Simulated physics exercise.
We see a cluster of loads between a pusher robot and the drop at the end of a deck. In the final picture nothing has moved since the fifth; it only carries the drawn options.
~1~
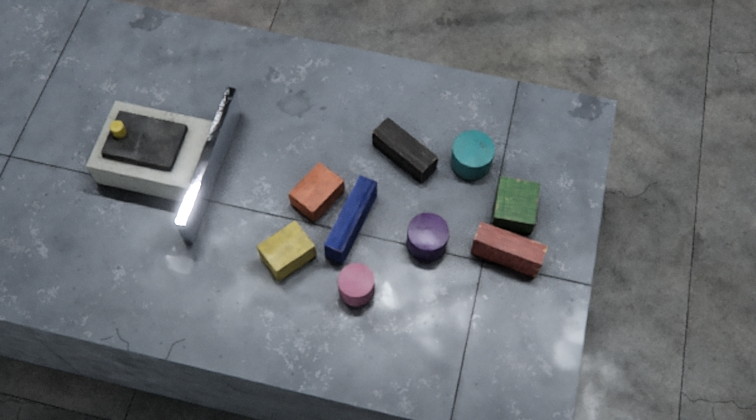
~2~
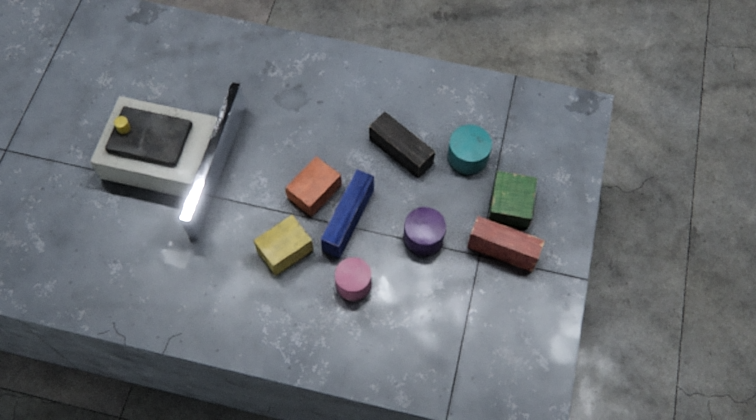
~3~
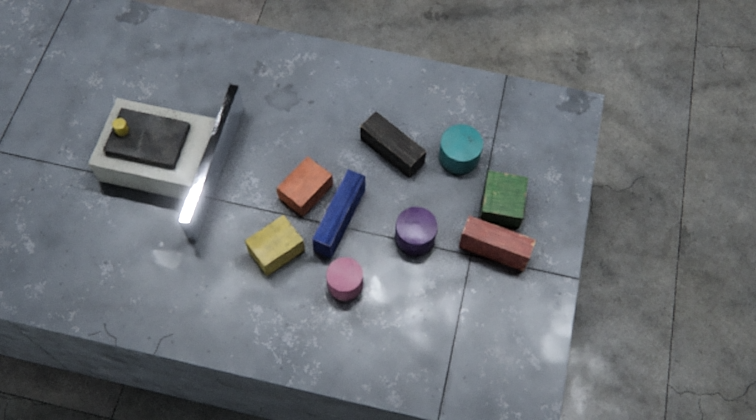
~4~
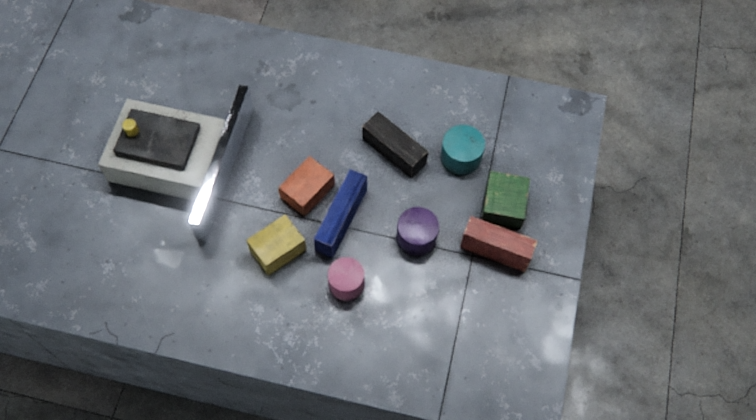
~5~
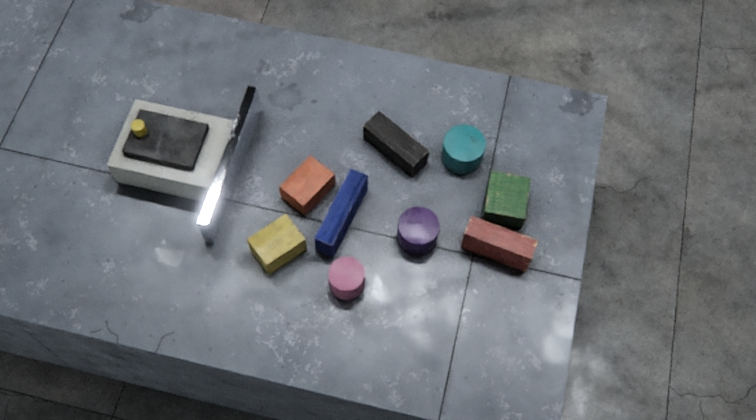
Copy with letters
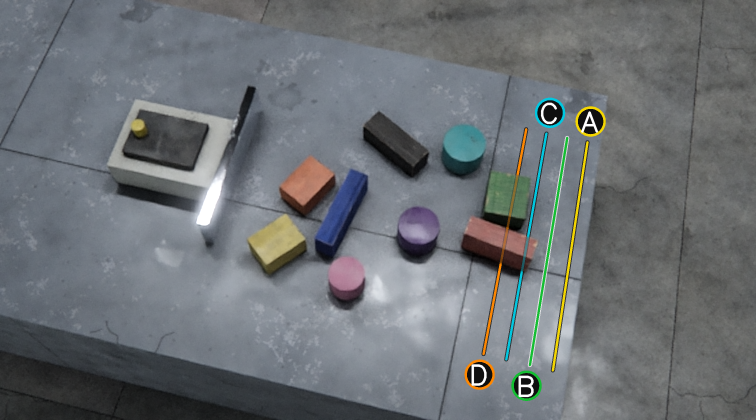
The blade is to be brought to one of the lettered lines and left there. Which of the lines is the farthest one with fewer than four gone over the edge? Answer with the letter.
The farthest such stop is C.
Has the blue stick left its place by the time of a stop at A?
Yes.
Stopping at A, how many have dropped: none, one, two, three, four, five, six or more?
By then, six or more.
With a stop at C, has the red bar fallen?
Yes.
On the marked copy, A at (571, 249); B at (550, 244); C at (528, 239); D at (506, 234).
Taking C. A third of the way, robot (276, 163); pink canister (363, 288); yellow crate (342, 248).
Two thirds of the way, robot (383, 187); red bar (569, 254); green crate (531, 205).
When it is over, robot (470, 206); purple canister over the edge; red bar over the edge; three fallen.
As for the rest, A drops seven; B drops four; D is within the limit but short.
